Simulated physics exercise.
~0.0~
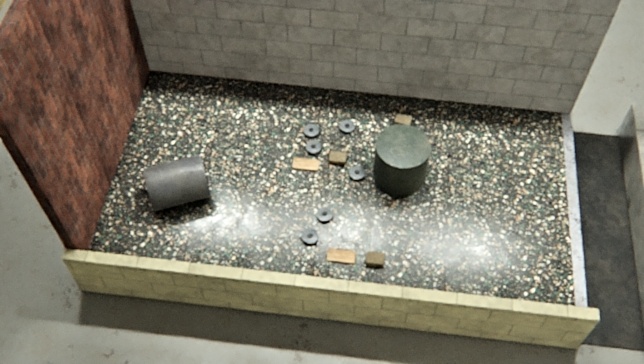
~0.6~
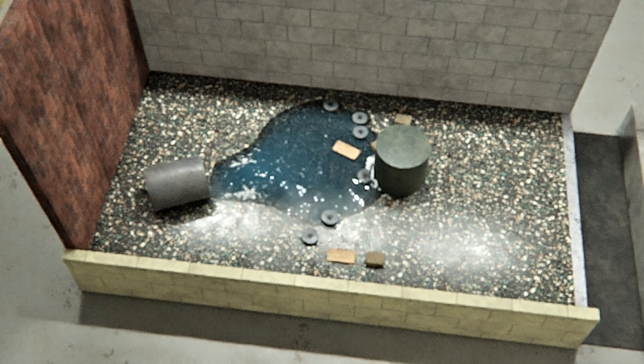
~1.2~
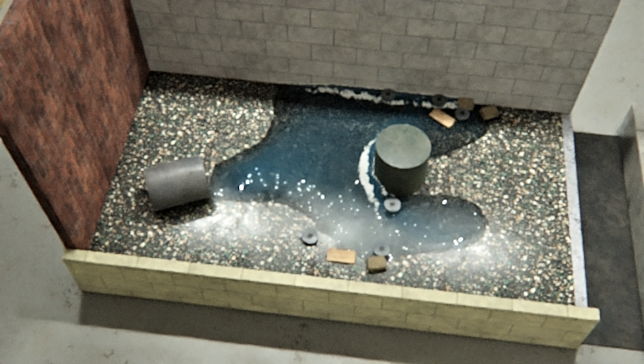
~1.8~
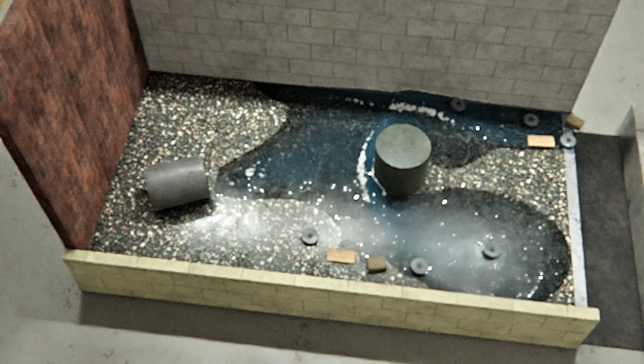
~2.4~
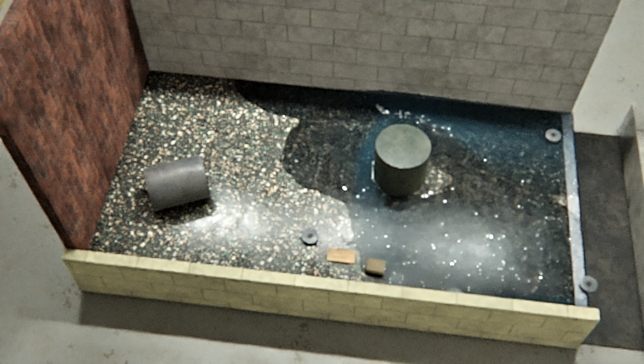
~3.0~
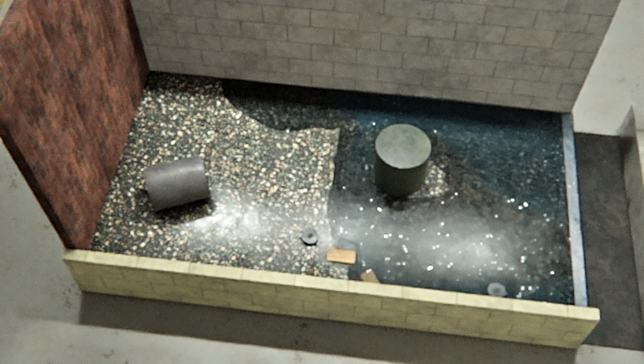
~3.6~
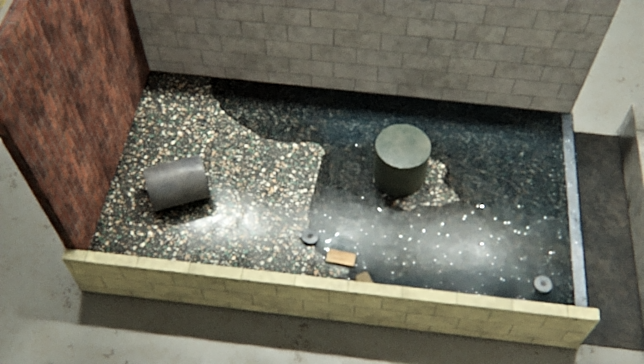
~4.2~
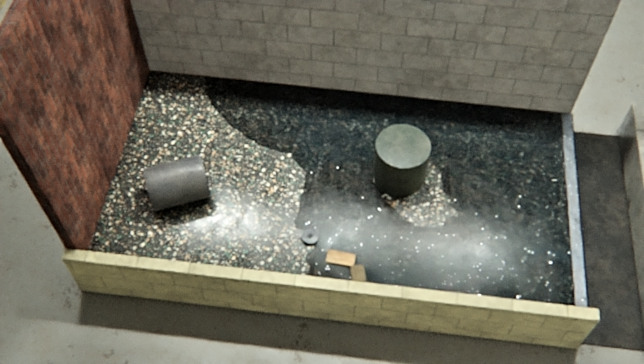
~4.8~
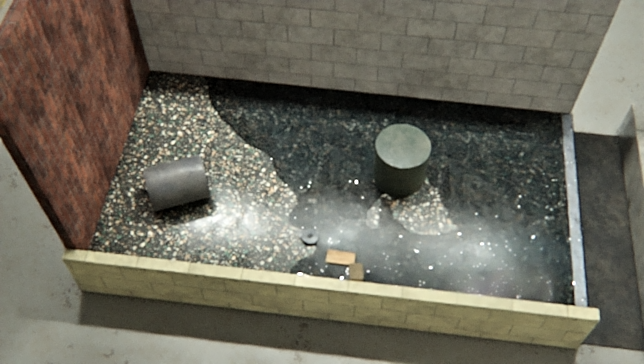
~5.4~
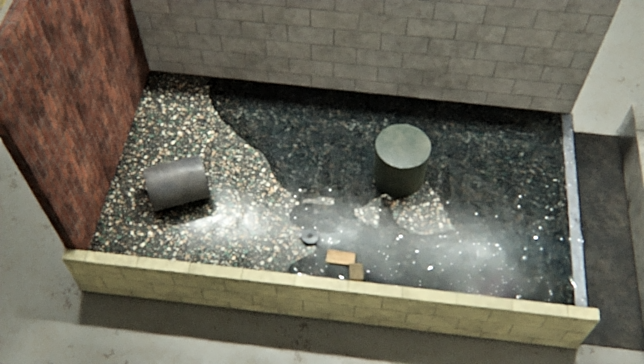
In a walled yard with a speckled floor, dark blue water spilled from a grey drum on its side and spread right around a green cylinder, sweeping most of the small rings and blocks away, until only a few remained near the front wall.
